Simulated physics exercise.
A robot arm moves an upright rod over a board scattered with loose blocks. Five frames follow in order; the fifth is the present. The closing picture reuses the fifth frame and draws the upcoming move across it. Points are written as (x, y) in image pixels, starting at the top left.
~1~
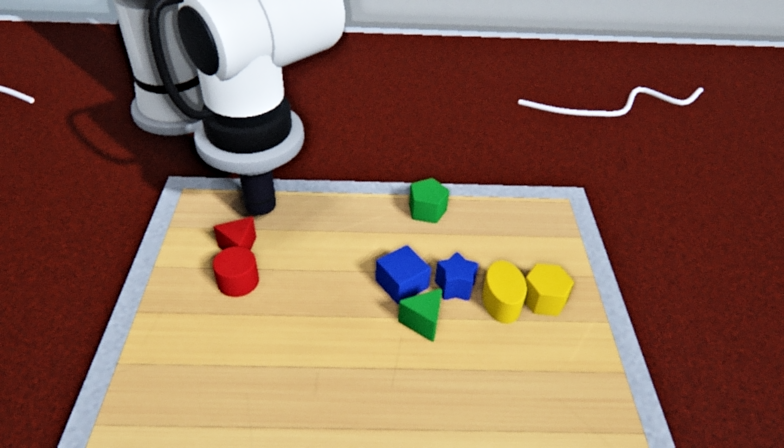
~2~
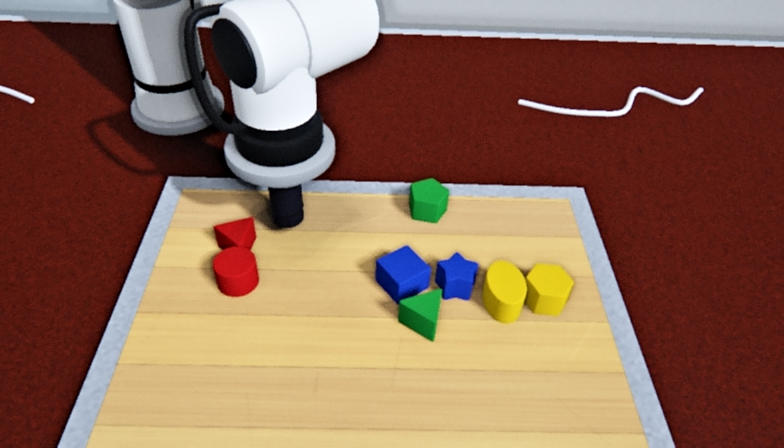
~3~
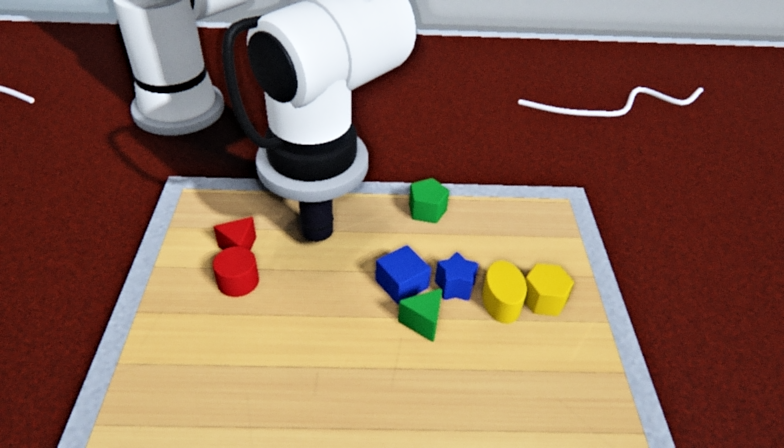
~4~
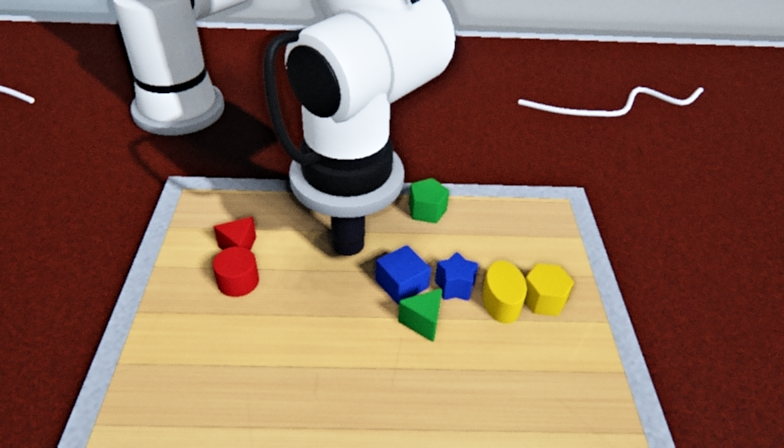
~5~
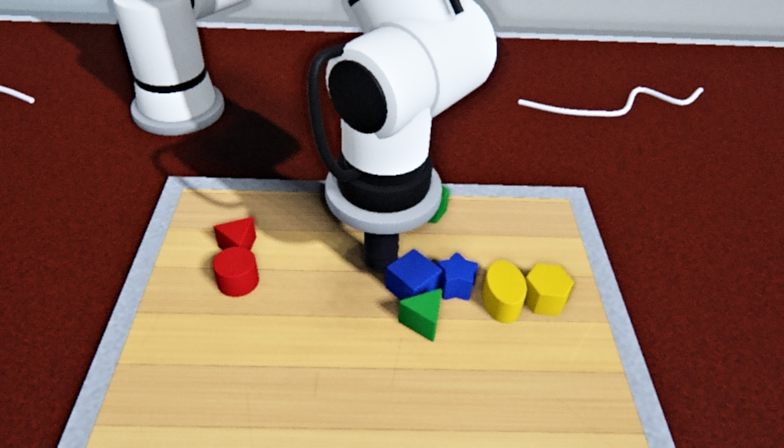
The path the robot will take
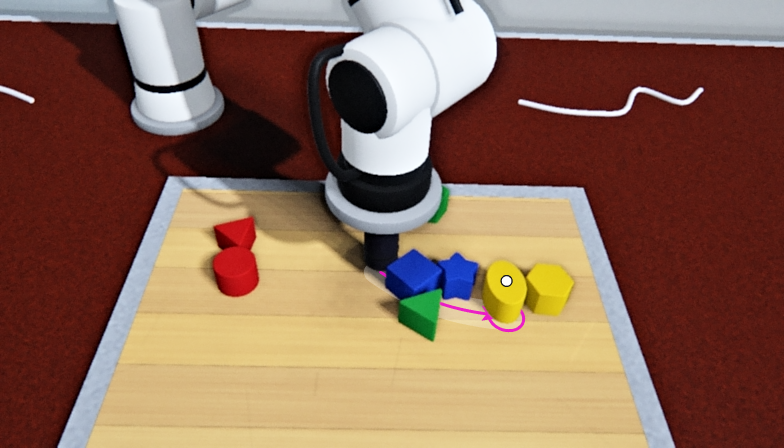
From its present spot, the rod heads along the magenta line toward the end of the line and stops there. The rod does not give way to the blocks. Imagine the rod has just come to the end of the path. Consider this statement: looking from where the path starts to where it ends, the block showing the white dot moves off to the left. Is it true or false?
This is true.
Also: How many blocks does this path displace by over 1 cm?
Three or more blocks move more than 1 cm.
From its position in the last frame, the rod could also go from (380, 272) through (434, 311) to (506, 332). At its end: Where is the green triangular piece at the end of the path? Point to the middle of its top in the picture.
I expect it at (438, 319).
Path on the board, from (380, 272) via (416, 294) and (460, 309), ending at (506, 316); the dot is on the yellow elliptical block.
On the path given first. One third of the way, rod at (418, 282); blue square at (453, 289); green triangular piece at (437, 316), turned 45° clockwise; blue star-shaped block at (475, 267), turned 35° anticlockwise; yellow elliptical block at (516, 280), turned 15° clockwise; yellow hexagon at (559, 280).
Two thirds of the way, rod at (462, 297); blue square at (495, 311); green triangular piece at (437, 316), turned 50° clockwise; blue star-shaped block at (477, 266), turned 45° anticlockwise; yellow elliptical block at (517, 280); yellow hexagon at (560, 280).
At the end, rod at (509, 304); blue square at (524, 329), turned 40° clockwise; green triangular piece at (437, 316), turned 50° clockwise; blue star-shaped block at (481, 266), turned 70° anticlockwise; yellow elliptical block at (533, 276), turned 30° anticlockwise; yellow hexagon at (576, 274), turned 25° clockwise.
